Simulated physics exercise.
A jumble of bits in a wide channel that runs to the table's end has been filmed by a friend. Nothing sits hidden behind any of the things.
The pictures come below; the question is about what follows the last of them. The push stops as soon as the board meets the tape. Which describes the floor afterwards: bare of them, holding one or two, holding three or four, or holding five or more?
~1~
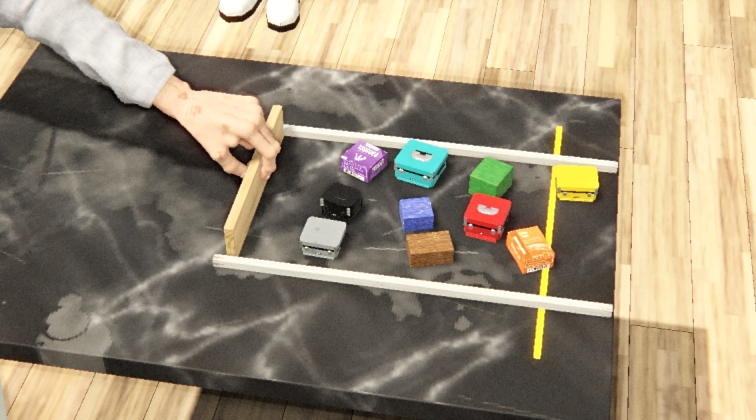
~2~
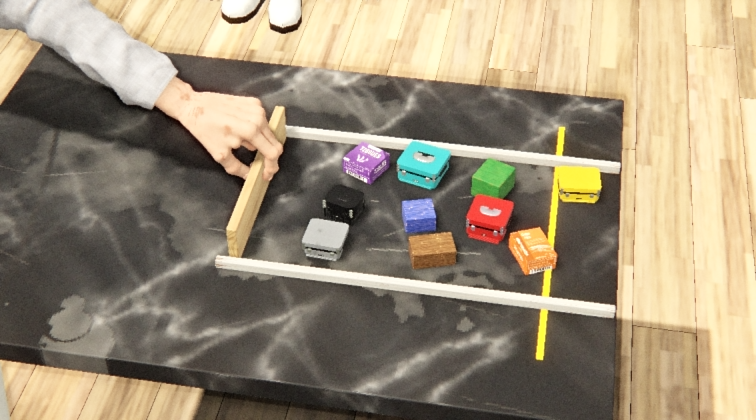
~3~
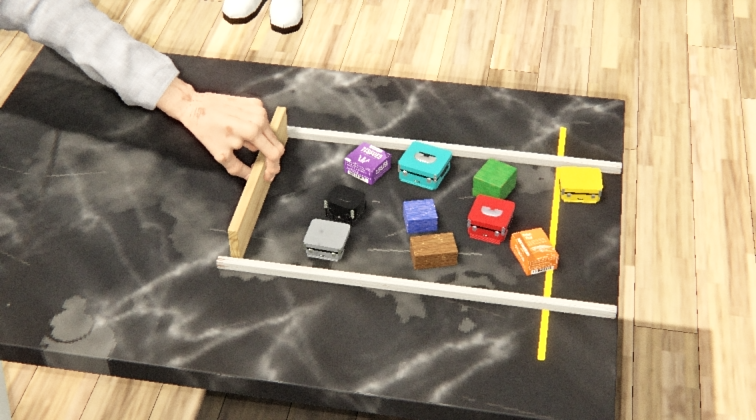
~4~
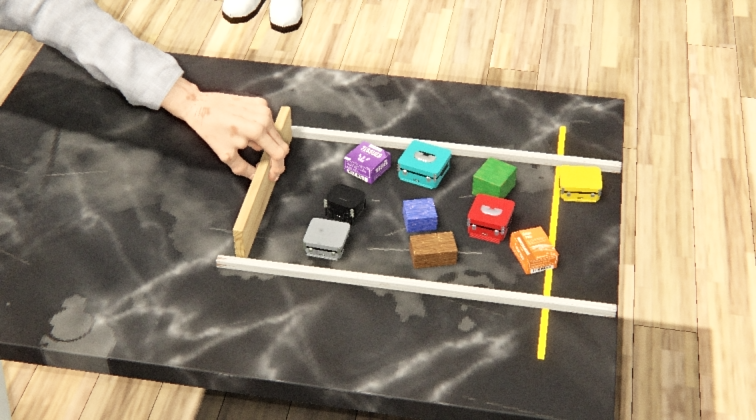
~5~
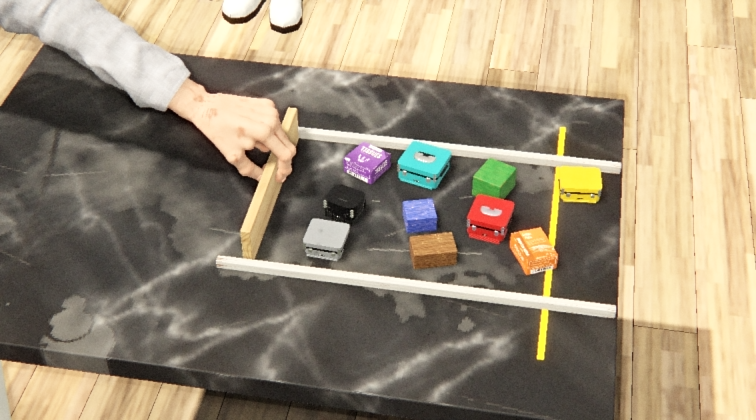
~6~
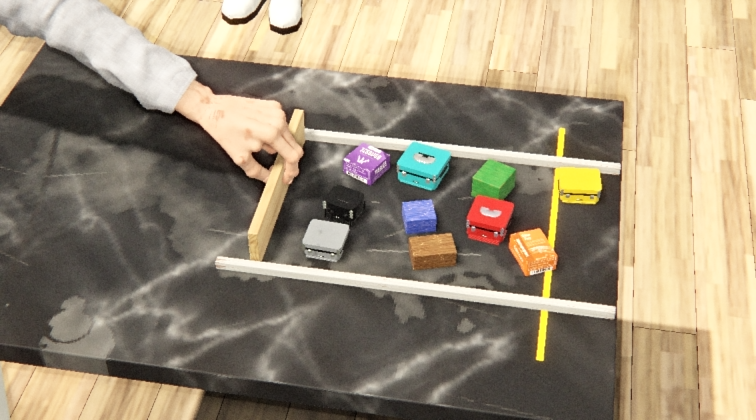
The floor is holding three or four.
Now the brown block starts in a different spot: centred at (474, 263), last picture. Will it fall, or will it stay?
From that start, the object then is safe.
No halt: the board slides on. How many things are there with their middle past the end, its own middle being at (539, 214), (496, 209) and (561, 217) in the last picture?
Respectively, 4, 1 and 6.
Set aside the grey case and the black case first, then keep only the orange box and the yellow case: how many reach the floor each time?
The count is 2 in the first case and 2 in the second.
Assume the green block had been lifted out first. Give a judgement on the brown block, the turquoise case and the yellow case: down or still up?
The brown block remains - the turquoise case remains - the yellow case ends up below.
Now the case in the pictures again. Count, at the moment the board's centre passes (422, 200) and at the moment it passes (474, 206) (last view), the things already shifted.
First 8, after that 10.
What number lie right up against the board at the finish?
Tally at the end: 3.
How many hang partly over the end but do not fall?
That'd be 2.
Soon after, none off yet; yellow case at rest near (579, 186); orange box at rest near (533, 252); red case at rest near (490, 220).
After that, none off yet; yellow case at rest near (579, 186); orange box moving near (536, 254); red case displaced about its own width near (521, 222).
And then, one off so far; yellow case on its side near (647, 235); orange box displaced well along near (608, 264); red case displaced well along near (597, 231).
In the end, the number that fall off is three or four; gone, green block, red case, orange box and yellow case.
